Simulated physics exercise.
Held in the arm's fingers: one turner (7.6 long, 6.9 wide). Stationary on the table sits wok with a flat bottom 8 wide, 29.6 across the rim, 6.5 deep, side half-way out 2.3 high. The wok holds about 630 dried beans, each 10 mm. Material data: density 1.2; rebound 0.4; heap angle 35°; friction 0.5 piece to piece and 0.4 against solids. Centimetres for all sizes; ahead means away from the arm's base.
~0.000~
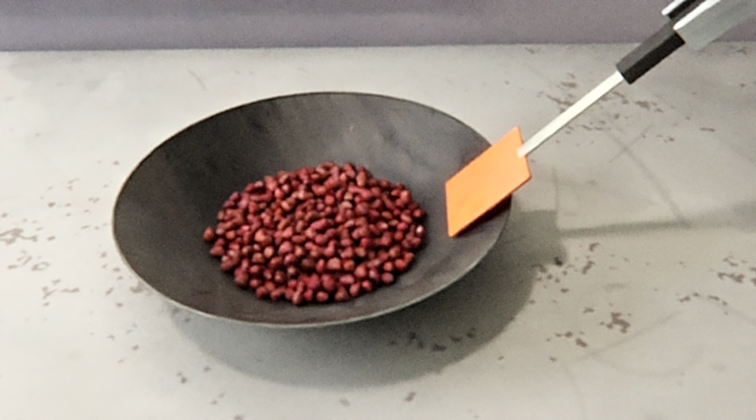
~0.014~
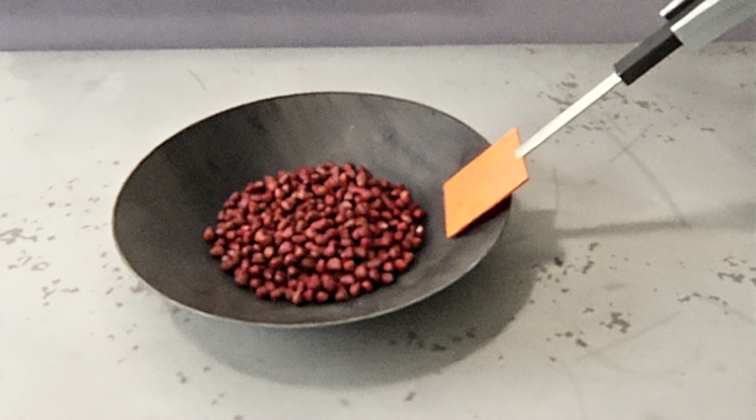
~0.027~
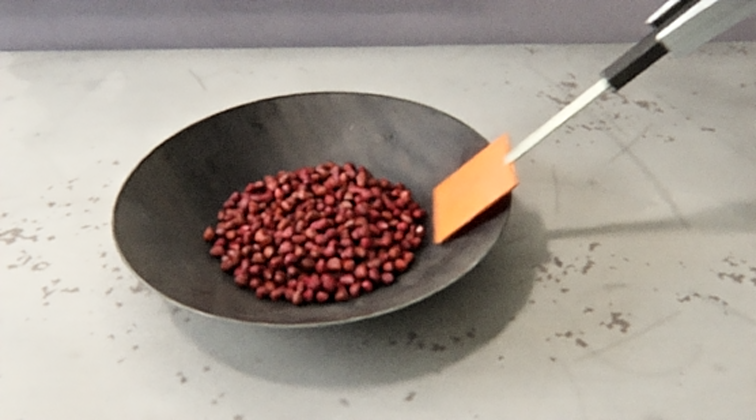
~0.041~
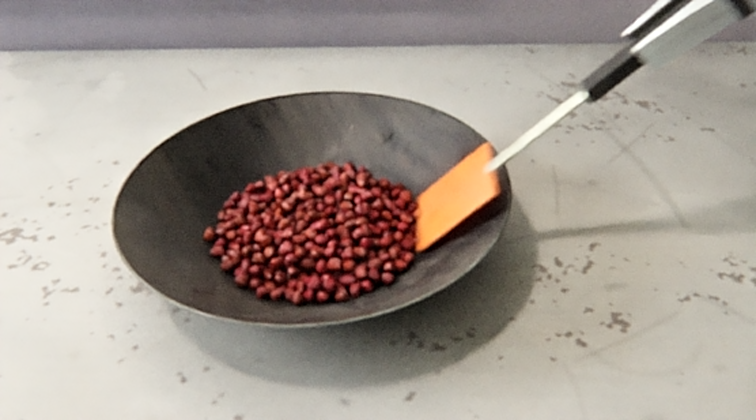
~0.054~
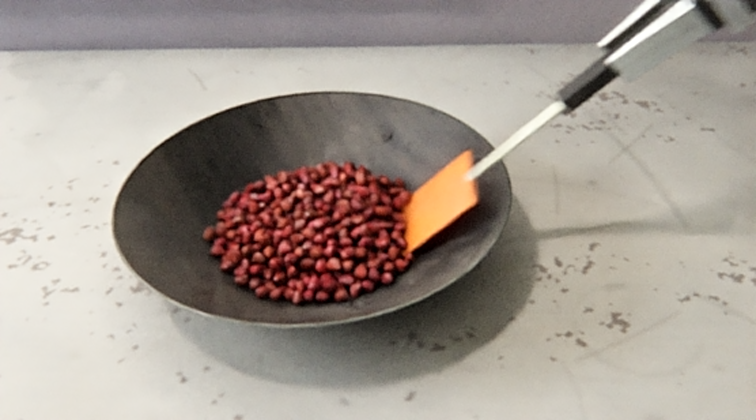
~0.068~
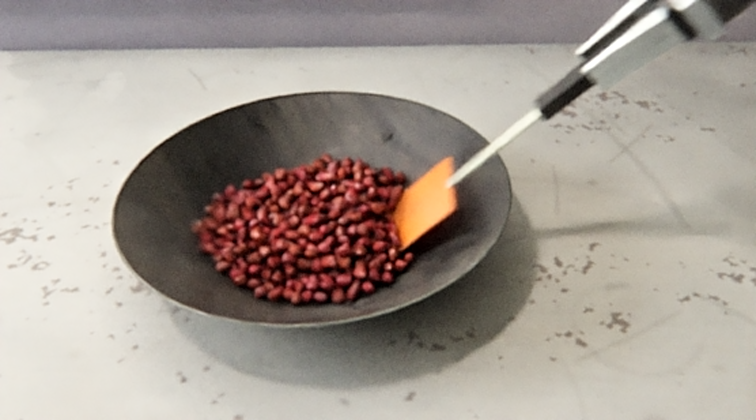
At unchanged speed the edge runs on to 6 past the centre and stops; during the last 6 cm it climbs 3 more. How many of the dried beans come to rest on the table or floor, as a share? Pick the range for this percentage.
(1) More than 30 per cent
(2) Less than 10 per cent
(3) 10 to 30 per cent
(3) 10 to 30 per cent.
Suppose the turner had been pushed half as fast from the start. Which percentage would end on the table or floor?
Roughly 0 per cent, I'd say.
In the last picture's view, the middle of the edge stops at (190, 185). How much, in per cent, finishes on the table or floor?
40 %, roughly.
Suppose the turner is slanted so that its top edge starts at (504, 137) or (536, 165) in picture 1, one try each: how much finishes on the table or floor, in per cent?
Close to 20 and 15 percent respectively.
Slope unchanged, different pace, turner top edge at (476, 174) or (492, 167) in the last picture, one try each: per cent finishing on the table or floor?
Respectively, around 0 and 0 per cent.
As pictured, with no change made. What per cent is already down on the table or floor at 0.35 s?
It works out to about 10 in a hundred.
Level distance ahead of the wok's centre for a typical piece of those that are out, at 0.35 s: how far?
It comes to near 22 cm ahead of the middle.
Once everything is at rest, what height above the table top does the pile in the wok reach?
Height at the end: Around 6.5 cm.
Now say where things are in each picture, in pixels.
The turner top edge at (524, 151), sloping 45°; upper third of the load around (322, 219), from x 210 to 420, top at y 165; 628 in the wok, in the first picture.
The turner top edge at (522, 152), sloping 45°; upper third of the load around (322, 219), from x 210 to 420, top at y 165, in the second picture.
The turner top edge at (511, 158), sloping 45°; upper third of the load around (322, 219), from x 210 to 420, top at y 165, in the third picture.
The turner top edge at (492, 167), sloping 45°; upper third of the load around (322, 219), from x 210 to 420, top at y 165, in the fourth picture.
The turner top edge at (472, 175), sloping 45°; upper third of the load around (322, 217), from x 210 to 415, top at y 165, in the fifth picture.
The turner top edge at (452, 182), sloping 45°; upper third of the load around (318, 213), from x 200 to 410, top at y 160; 628 in the wok, in the sixth picture.
After 0.10 s, sloping 45°, highest piece 6 above the table; 628 in the wok.
After 0.13 s, sloping 45°, highest piece 9 above the table; 626 in the wok, 2 on the blade or in flight.
After 0.35 s, sloping 45°, highest piece 9 above the table; 502 in the wok, 55 on the table or floor, 71 on the blade or in flight.
After 1.40 s, sloping 45°, highest piece 6 above the table; 501 in the wok, 127 on the table or floor.
In the end, 501 in the wok, 127 on the table or floor. That is 20 % on the table or floor.
